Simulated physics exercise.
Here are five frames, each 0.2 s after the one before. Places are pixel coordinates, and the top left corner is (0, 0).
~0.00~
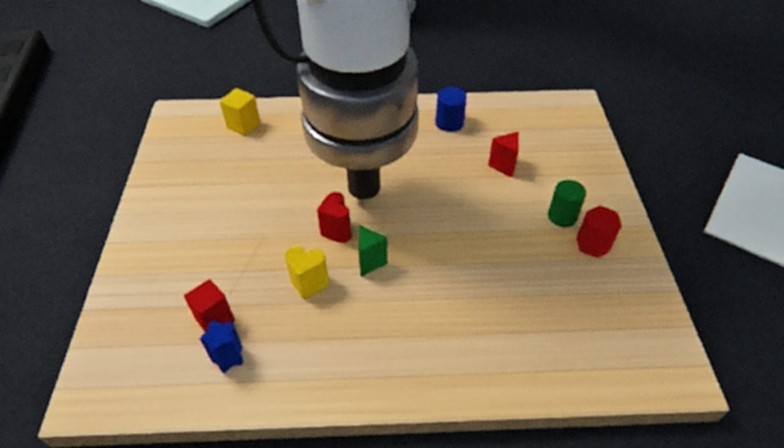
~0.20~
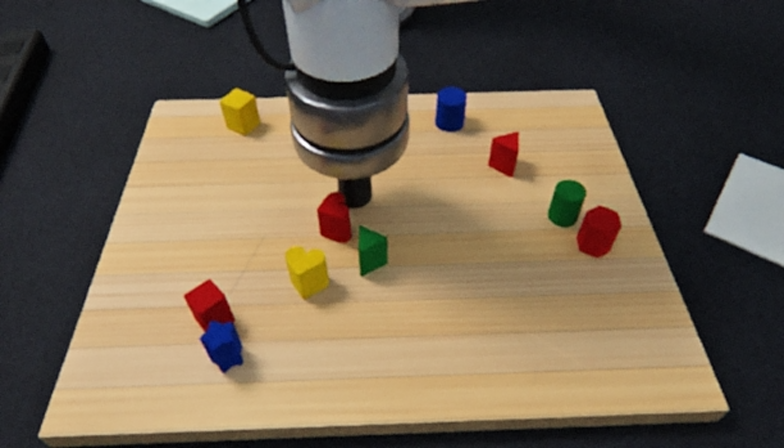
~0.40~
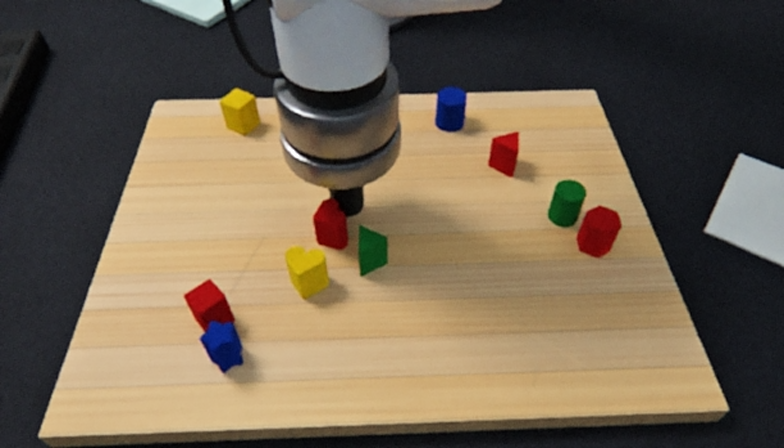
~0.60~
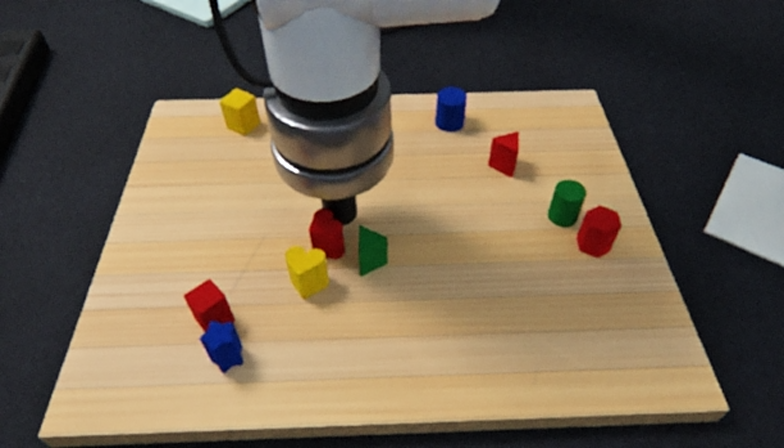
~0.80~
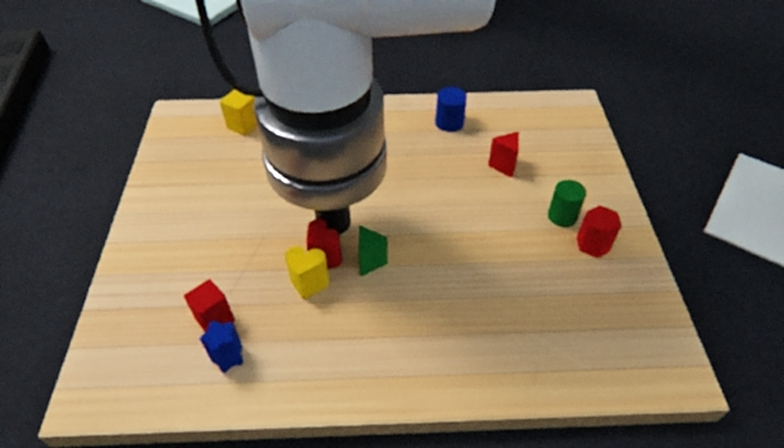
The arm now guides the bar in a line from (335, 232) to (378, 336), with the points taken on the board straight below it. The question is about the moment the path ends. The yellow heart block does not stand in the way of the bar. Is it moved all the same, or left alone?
It is no longer where it was.
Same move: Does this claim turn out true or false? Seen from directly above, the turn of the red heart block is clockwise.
It is true.
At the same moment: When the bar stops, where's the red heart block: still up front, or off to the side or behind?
Gone from the front.
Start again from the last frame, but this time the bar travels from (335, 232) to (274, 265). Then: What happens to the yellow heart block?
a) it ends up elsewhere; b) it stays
The answer is a.
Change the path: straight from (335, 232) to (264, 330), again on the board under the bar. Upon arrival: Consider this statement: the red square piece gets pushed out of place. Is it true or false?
That is false.
The first path, step by step. One third of the way, bar at (348, 256); yellow heart block at (297, 269), turned 15° clockwise; red heart block at (316, 249), turned 20° clockwise; green triangular block at (375, 240).
Two thirds of the way, bar at (362, 290); yellow heart block at (297, 270), turned 15° clockwise; red heart block at (317, 251), turned 35° clockwise; green triangular block at (379, 244), turned 20° anticlockwise.
At the end, bar at (378, 327); yellow heart block at (297, 270), turned 15° clockwise; red heart block at (317, 251), turned 35° clockwise; green triangular block at (379, 244), turned 20° anticlockwise.
